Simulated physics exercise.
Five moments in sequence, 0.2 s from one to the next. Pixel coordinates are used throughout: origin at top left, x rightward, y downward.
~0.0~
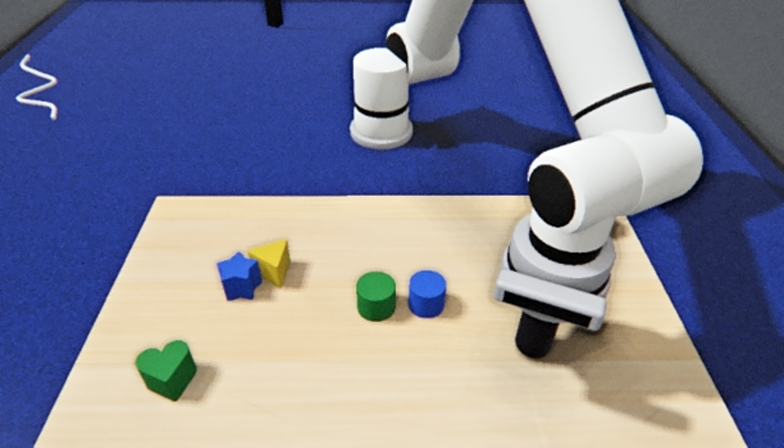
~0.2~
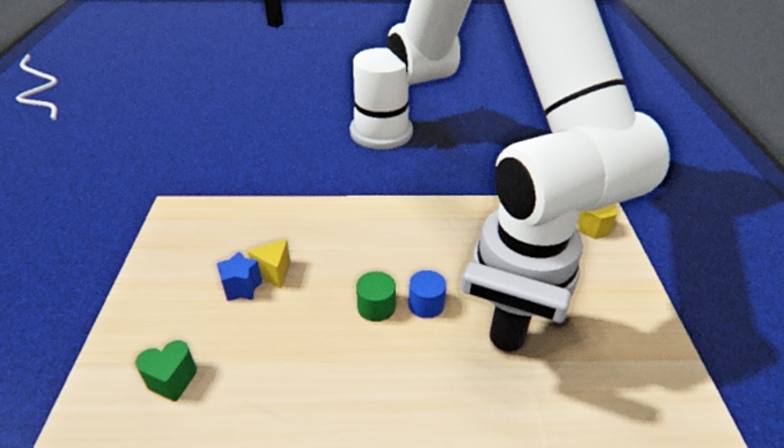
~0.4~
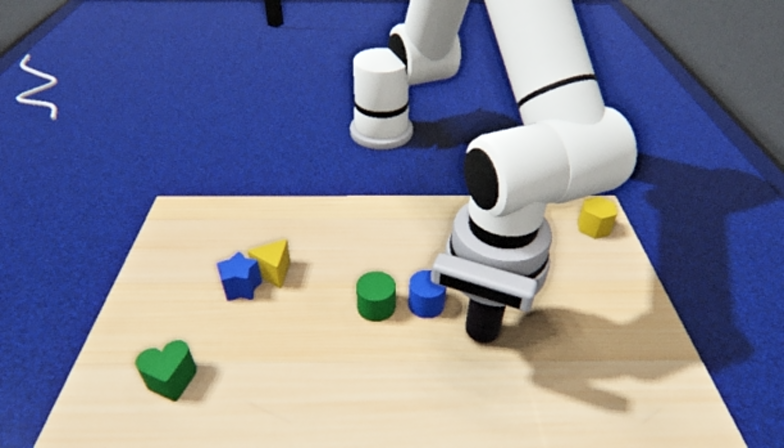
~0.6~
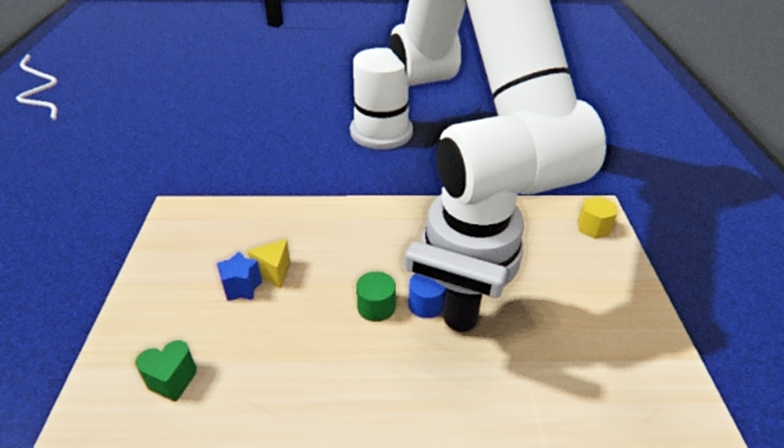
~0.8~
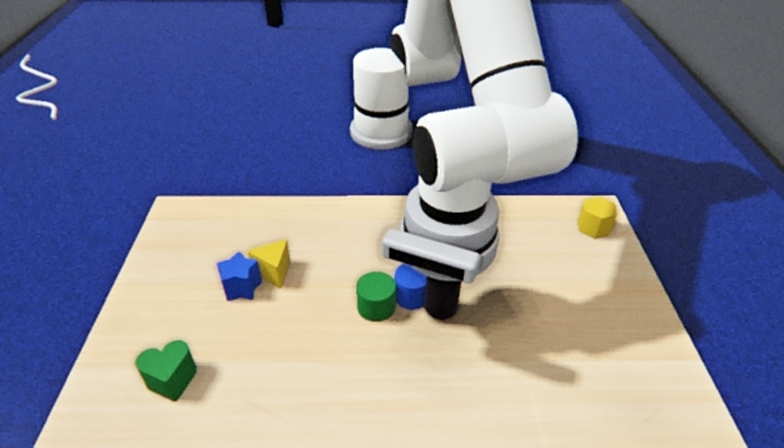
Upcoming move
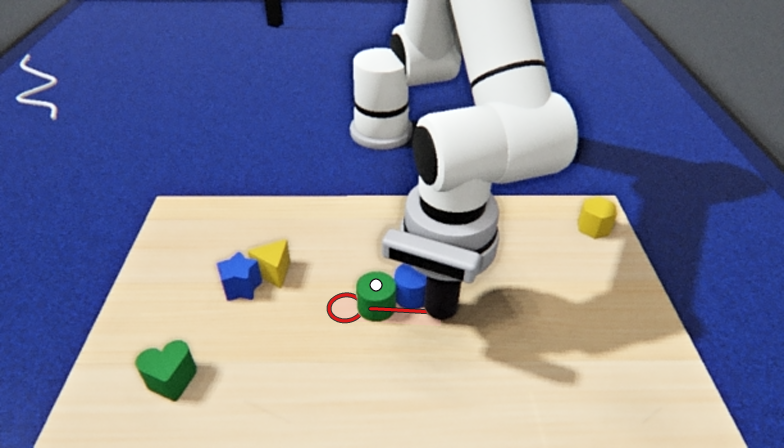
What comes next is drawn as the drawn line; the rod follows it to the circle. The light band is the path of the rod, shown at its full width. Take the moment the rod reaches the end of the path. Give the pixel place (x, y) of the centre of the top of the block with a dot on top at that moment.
The middle of its upper face should be somewhere near (309, 278).
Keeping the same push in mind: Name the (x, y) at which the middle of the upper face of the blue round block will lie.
Its top centre lands on (392, 262).
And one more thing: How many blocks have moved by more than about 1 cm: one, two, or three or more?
I'd say two blocks get moved.
Path on the board, from (440, 312) directly to (346, 308); the dot is on the green round block.
One third of the way, rod (409, 306); green round block (369, 285); blue round block (396, 264).
Two thirds of the way, rod (377, 304); green round block (340, 282); blue round block (392, 262).
At the end, rod (345, 303); green round block (309, 278); blue round block (392, 262).
